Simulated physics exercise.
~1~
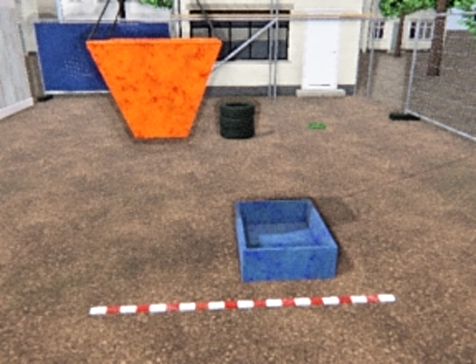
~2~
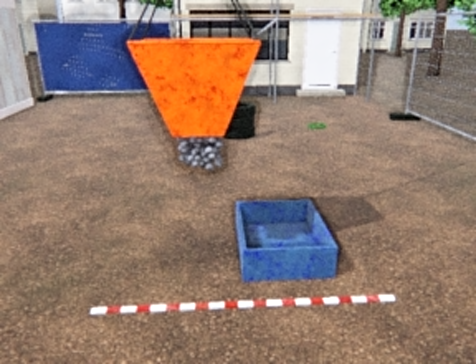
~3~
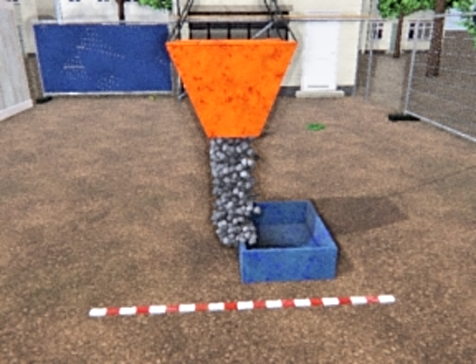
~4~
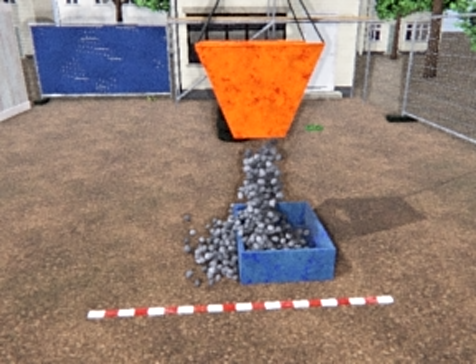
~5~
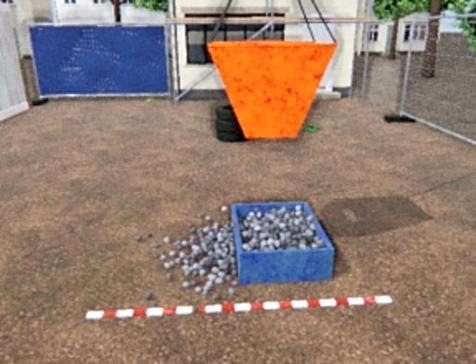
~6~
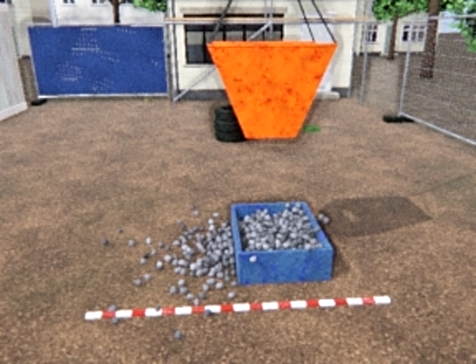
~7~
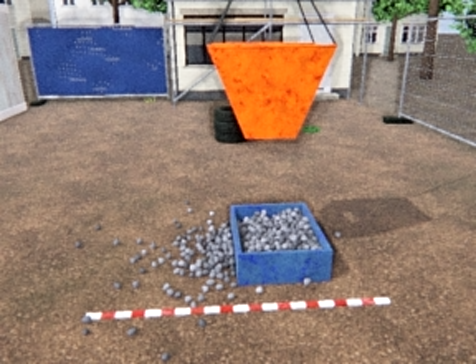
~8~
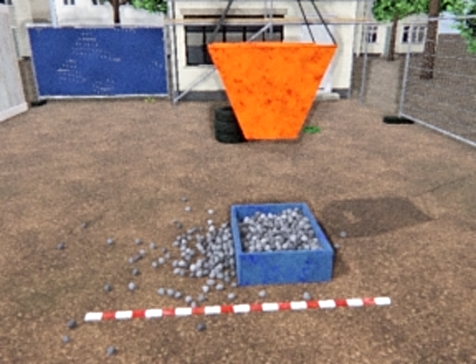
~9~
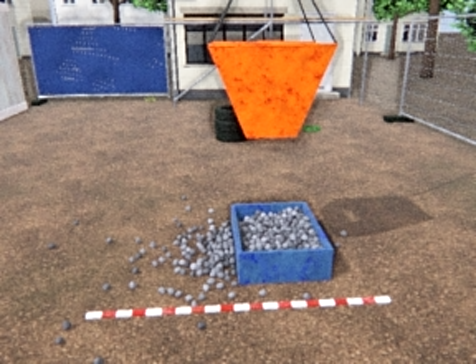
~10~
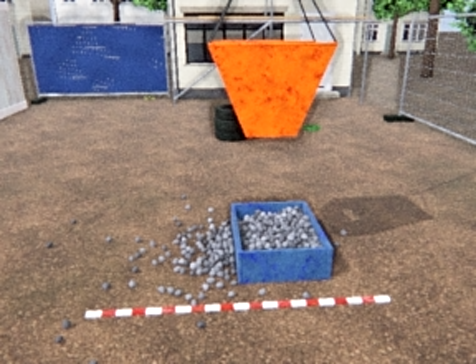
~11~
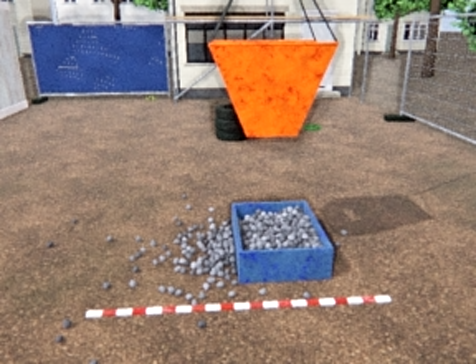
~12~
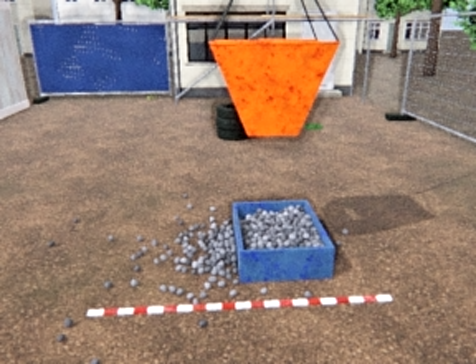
An orange hopper moved right across a dirt yard, pouring round grey stones toward a blue bin behind a red-and-white striped staff. Most landed in the bin, while the rest spilled and scattered mainly to its left, and the emptied hopper hung still.
